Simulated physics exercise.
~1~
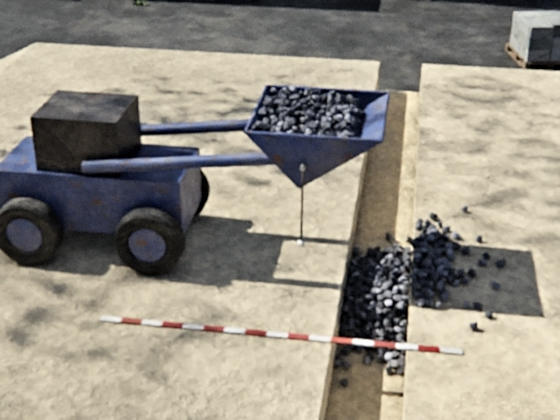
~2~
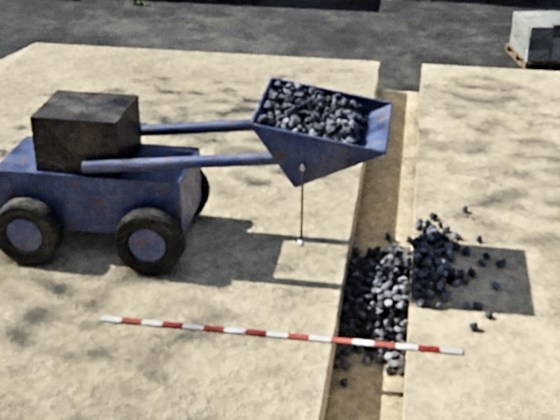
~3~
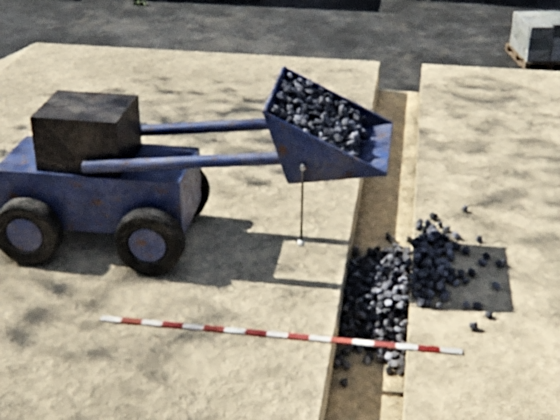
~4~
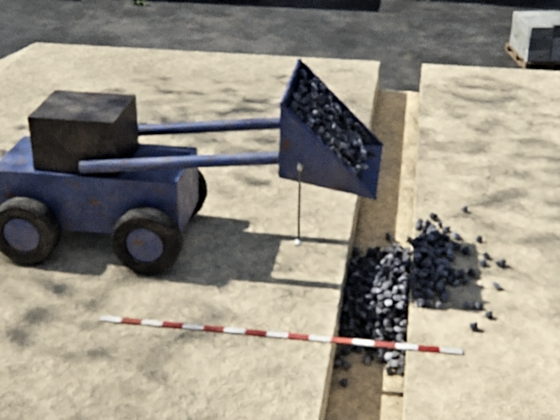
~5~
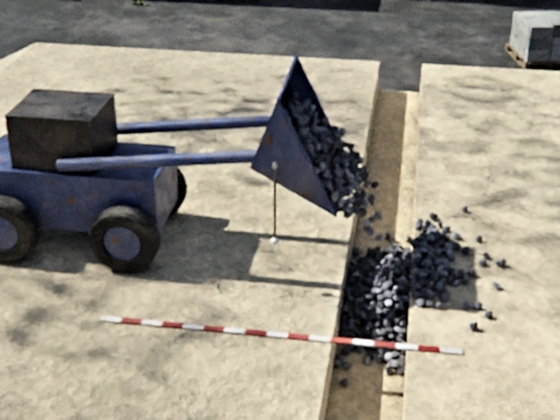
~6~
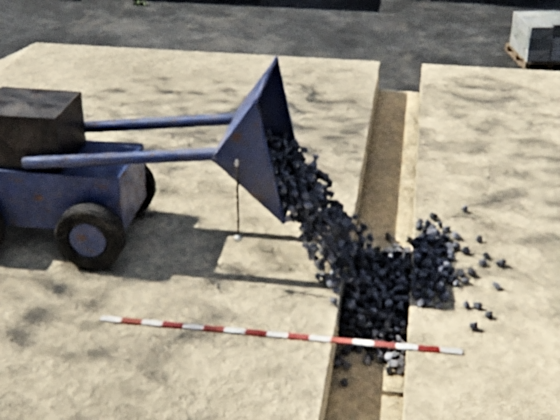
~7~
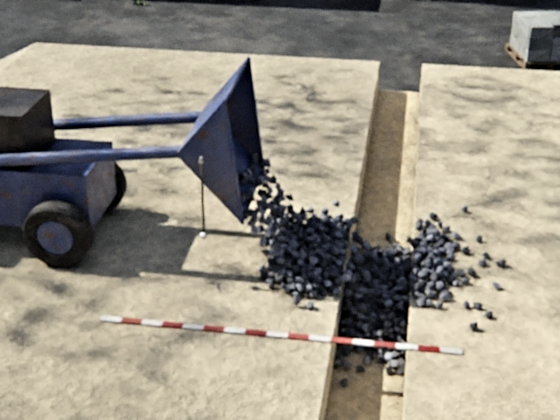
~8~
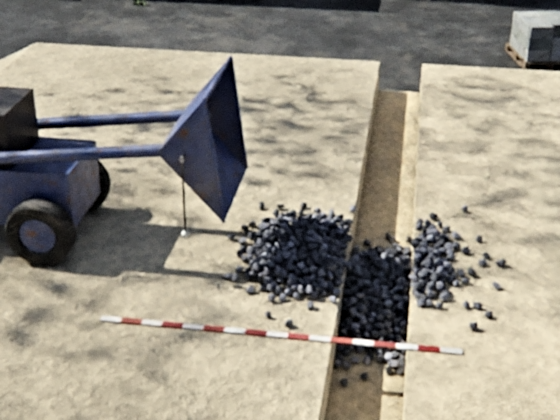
Blue loader tipping a bucket of dark stones while backing left, leaving most heaped short of the trench and some inside it.
